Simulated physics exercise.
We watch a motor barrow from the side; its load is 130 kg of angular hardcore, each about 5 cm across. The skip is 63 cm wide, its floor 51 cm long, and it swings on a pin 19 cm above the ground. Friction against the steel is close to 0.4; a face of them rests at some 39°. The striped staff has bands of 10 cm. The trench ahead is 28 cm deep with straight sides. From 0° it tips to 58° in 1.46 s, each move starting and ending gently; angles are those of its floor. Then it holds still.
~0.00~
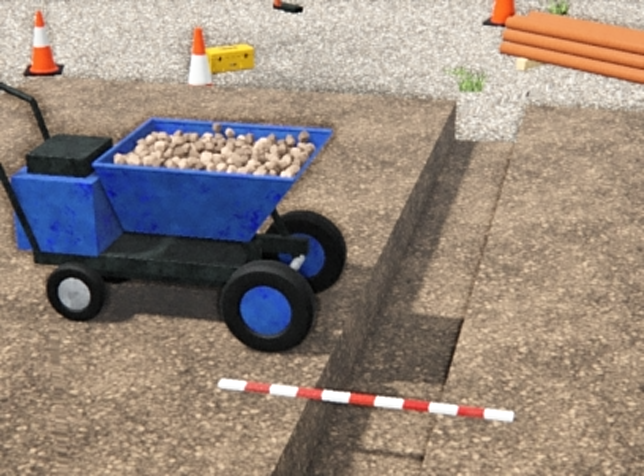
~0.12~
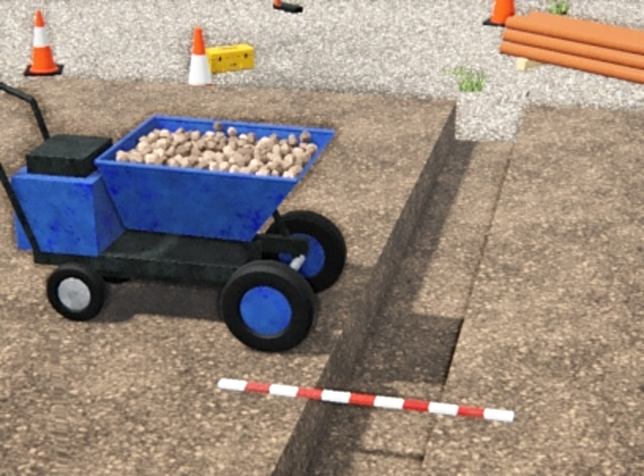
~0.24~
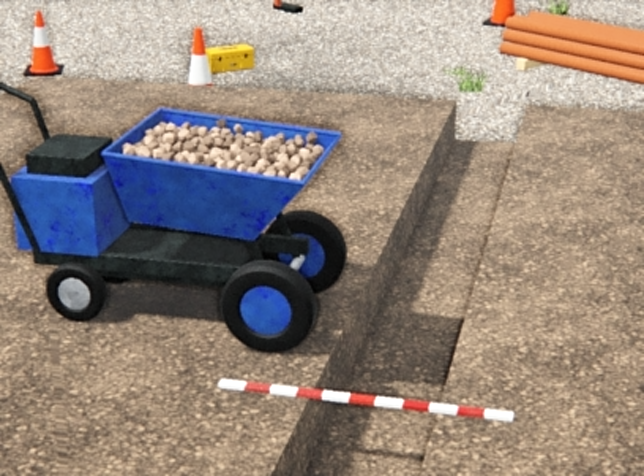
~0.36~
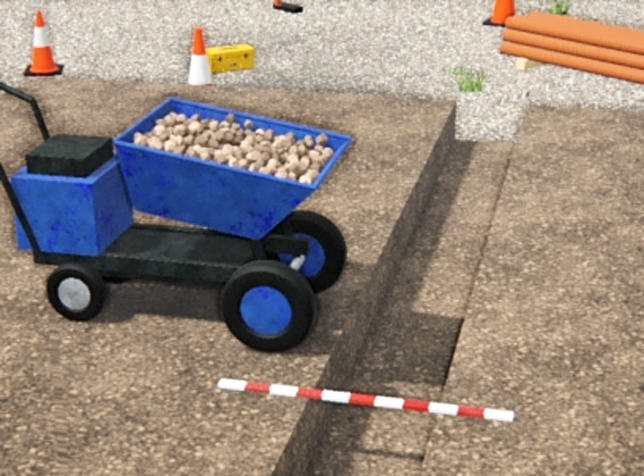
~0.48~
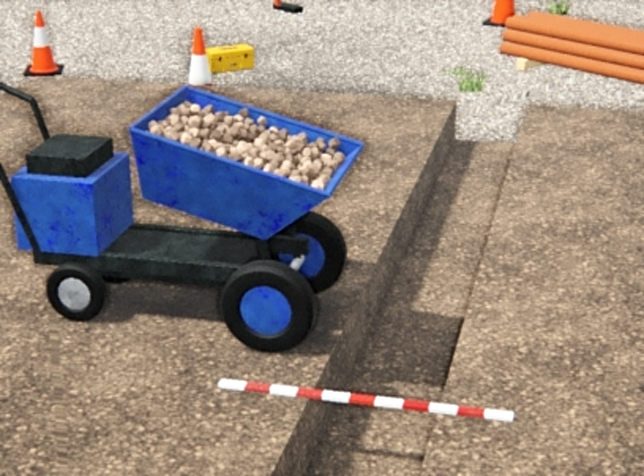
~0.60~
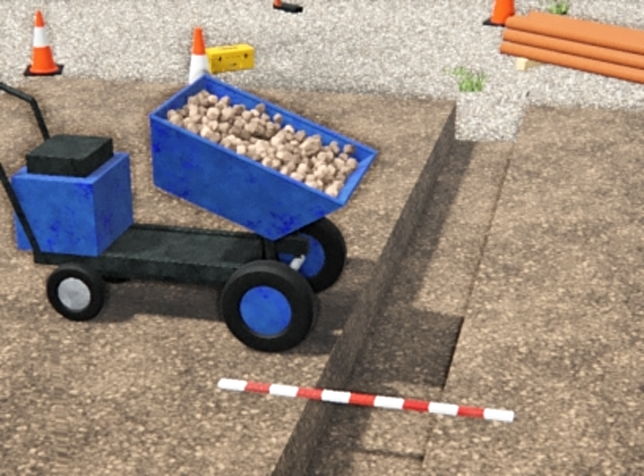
In the video, a blue motor barrow loaded with brown stones stands beside a straight-sided trench, near a red-and-white striped staff. Its skip gradually tilts forward to the right, the rear rising while the wheels stay in place.
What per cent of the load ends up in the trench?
About 19 per cent.
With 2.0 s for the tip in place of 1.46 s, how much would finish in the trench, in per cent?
Then about 15 per cent.
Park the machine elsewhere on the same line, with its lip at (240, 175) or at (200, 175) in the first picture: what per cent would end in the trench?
First some 25, then 20 per cent.
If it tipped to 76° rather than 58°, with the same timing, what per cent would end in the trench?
It would be near 65 per cent.
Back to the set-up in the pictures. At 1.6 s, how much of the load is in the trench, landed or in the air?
About 5 per cent by then.
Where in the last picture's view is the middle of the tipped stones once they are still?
Around (439, 386).
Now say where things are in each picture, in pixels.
The skip is at 0°, its lip at (294, 180); the top of the load is at (221, 141), in the first frame.
The skip is at 1°, its lip at (297, 181); the top of the load is at (205, 139); the stones move at 0.2 m/s on average, in the second frame.
The skip is at 4°, its lip at (305, 184); the top of the load is at (185, 133); the stones move at 0.3 m/s on average, in the third frame.
The skip is at 9°, its lip at (316, 188); the top of the load is at (186, 126); the stones move at 0.4 m/s on average, in the fourth frame.
Lip at (330, 195), floor tilted 15°, highest stones at (187, 112); the stones move at 0.5 m/s on average, in the fifth frame.
The skip is at 21°, its lip at (344, 205); the top of the load is at (201, 102); the stones move at 0.6 m/s on average, in the sixth frame.
After 1.1 s the floor is at 49°; 100 % in the skip; the foremost stones are at (387, 224).
After 1.6 s the floor is at 58°; 95 % in the skip, 5 % in the trench, 1 % past the trench; the foremost stones are at (469, 318).
After 1.9 s the floor is at 58°; 88 % in the skip, 9 % in the trench, 3 % past the trench; the foremost stones are at (521, 347).
After 3.9 s the floor is at 58°; 76 % in the skip, 19 % in the trench, 5 % past the trench; the foremost stones are at (546, 346).
